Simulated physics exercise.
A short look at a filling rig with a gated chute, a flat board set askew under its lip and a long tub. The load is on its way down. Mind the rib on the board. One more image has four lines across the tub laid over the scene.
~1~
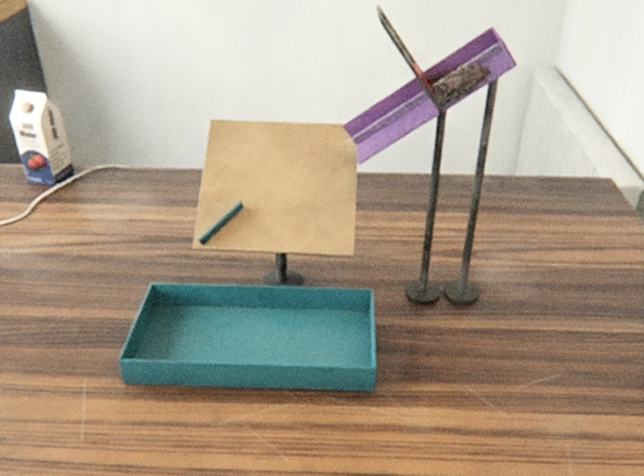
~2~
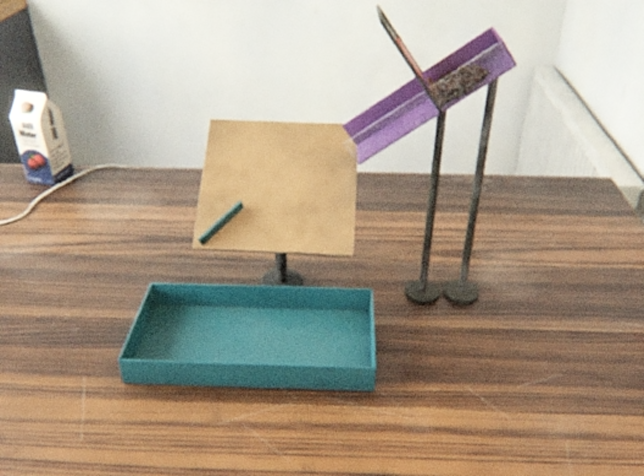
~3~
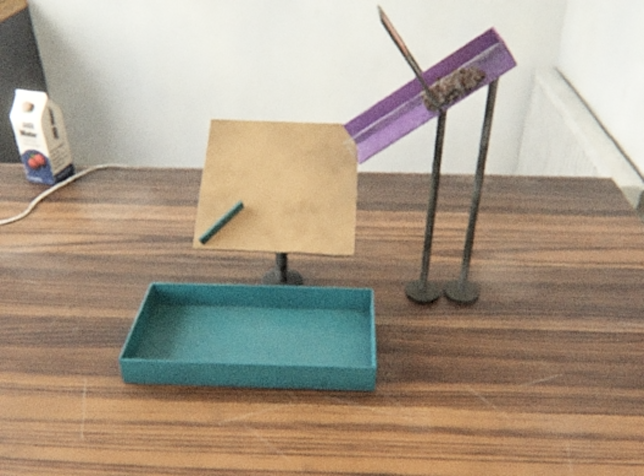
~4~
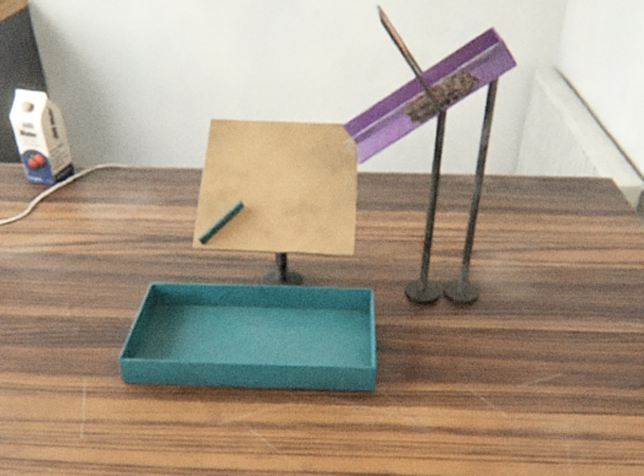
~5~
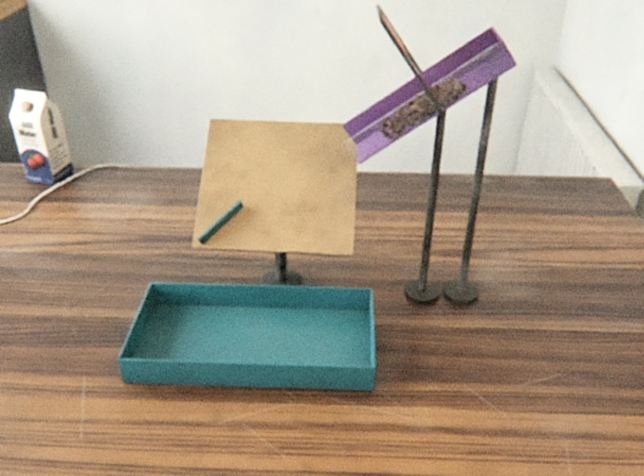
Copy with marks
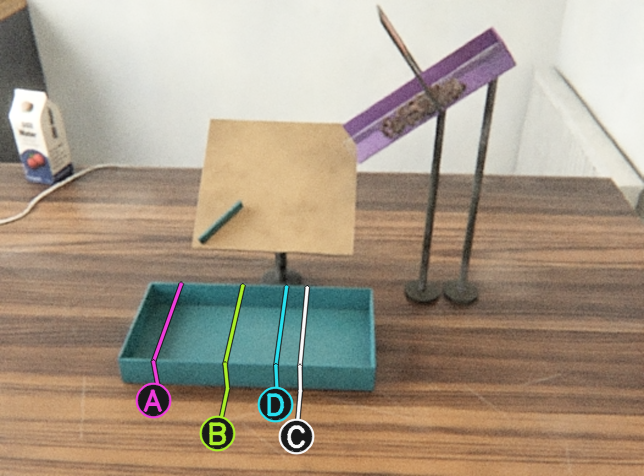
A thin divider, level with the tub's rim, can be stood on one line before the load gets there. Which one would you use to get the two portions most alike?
B works best here.
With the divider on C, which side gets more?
The left side.
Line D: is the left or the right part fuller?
Left.
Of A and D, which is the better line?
Line D.
On the marked copy, line A crosses the front rim at (153, 360); line B crosses the front rim at (225, 362); line C crosses the front rim at (300, 365); line D crosses the front rim at (276, 364).
With A, of what is caught, none on the left of the divider, all on the right.
With B, of what is caught, about half on the left of the divider, about half on the right.
With C, of what is caught, nearly all on the left of the divider, a stray few on the right.
With D, of what is caught, most on the left of the divider, a small part on the right.
